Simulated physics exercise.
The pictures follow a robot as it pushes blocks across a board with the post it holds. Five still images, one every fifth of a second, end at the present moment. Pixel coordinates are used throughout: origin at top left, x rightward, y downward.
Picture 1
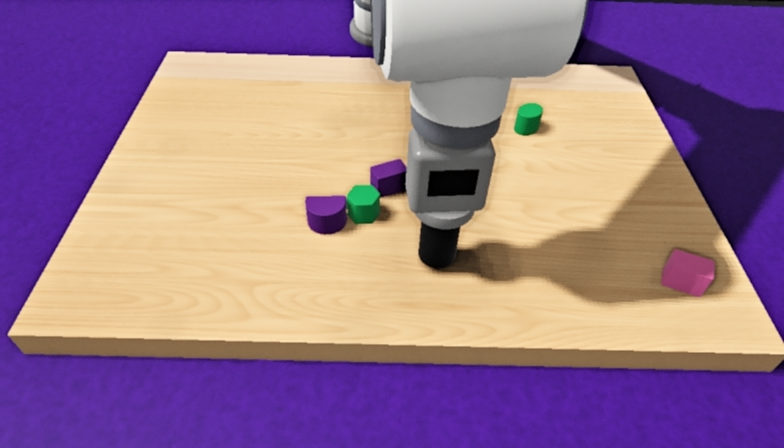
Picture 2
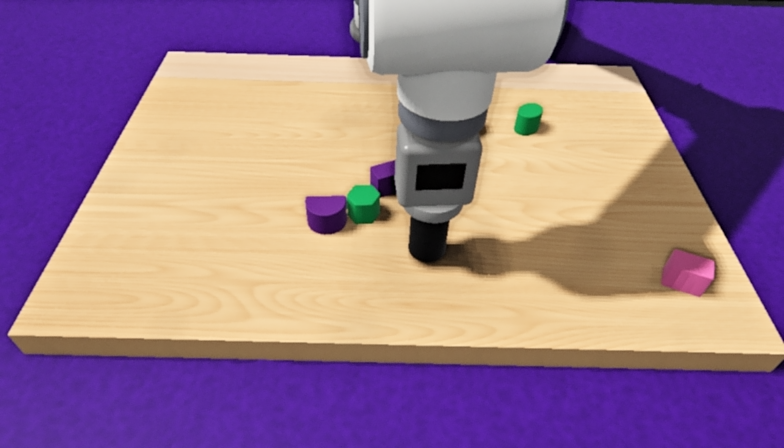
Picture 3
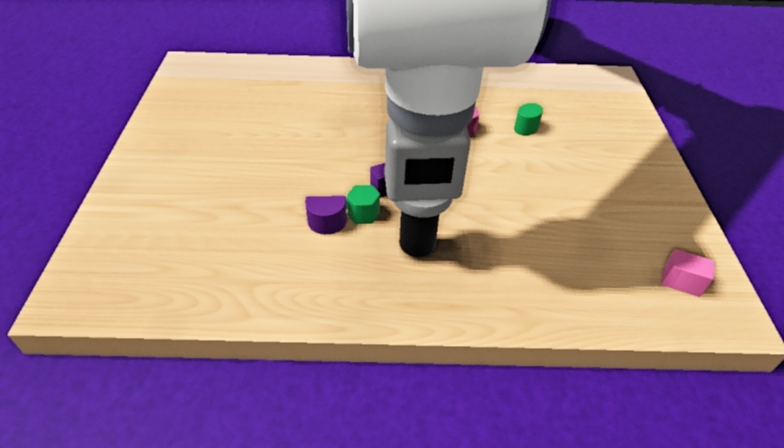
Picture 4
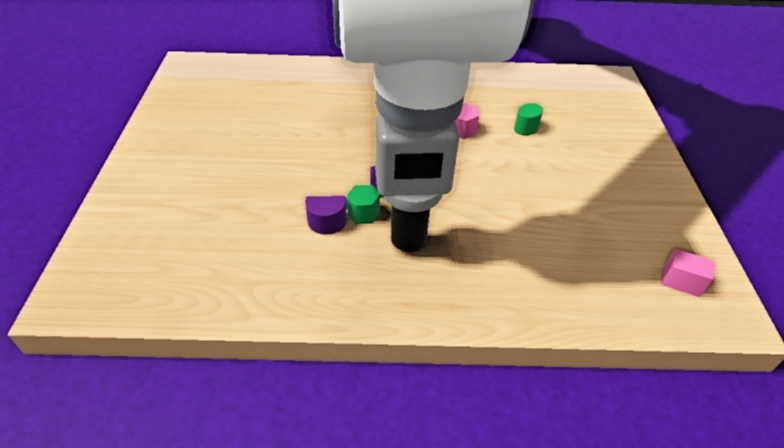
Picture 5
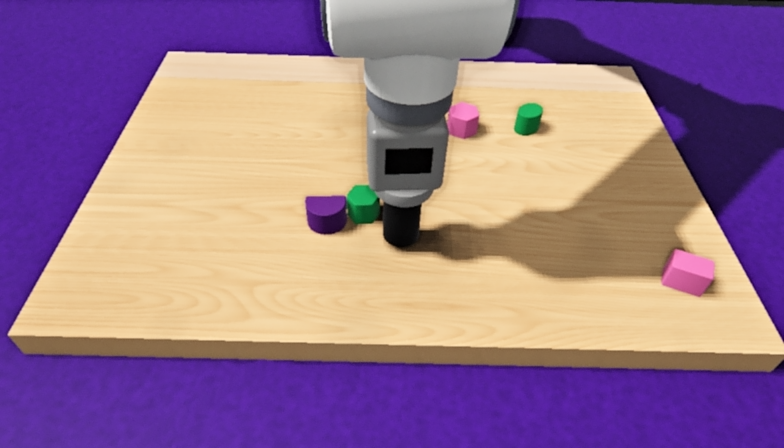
A robot arm with a black post slid slowly left and slightly away across a wooden board toward a green hexagon, hiding a purple block behind it, while the blocks stayed still.
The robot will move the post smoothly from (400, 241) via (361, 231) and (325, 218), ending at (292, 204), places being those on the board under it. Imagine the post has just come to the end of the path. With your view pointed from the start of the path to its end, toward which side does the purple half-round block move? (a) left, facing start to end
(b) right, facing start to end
Correct choice: A.
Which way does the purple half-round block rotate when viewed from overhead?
Spins counterclockwise.
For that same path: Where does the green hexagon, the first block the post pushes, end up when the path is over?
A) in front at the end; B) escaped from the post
I choose B.
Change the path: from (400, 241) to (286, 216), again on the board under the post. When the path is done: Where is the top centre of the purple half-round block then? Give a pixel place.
At pixel (248, 191).
What follows on the original path. One third of the way, post (360, 224); green hexagon (358, 187), turned 20° clockwise.
Two thirds of the way, post (324, 211); purple half-round block (287, 197), turned 30° anticlockwise; green hexagon (357, 184), turned 30° clockwise.
At the end, post (291, 197); purple half-round block (256, 194), turned 85° anticlockwise; green hexagon (357, 184), turned 30° clockwise; purple oblong block not moved.
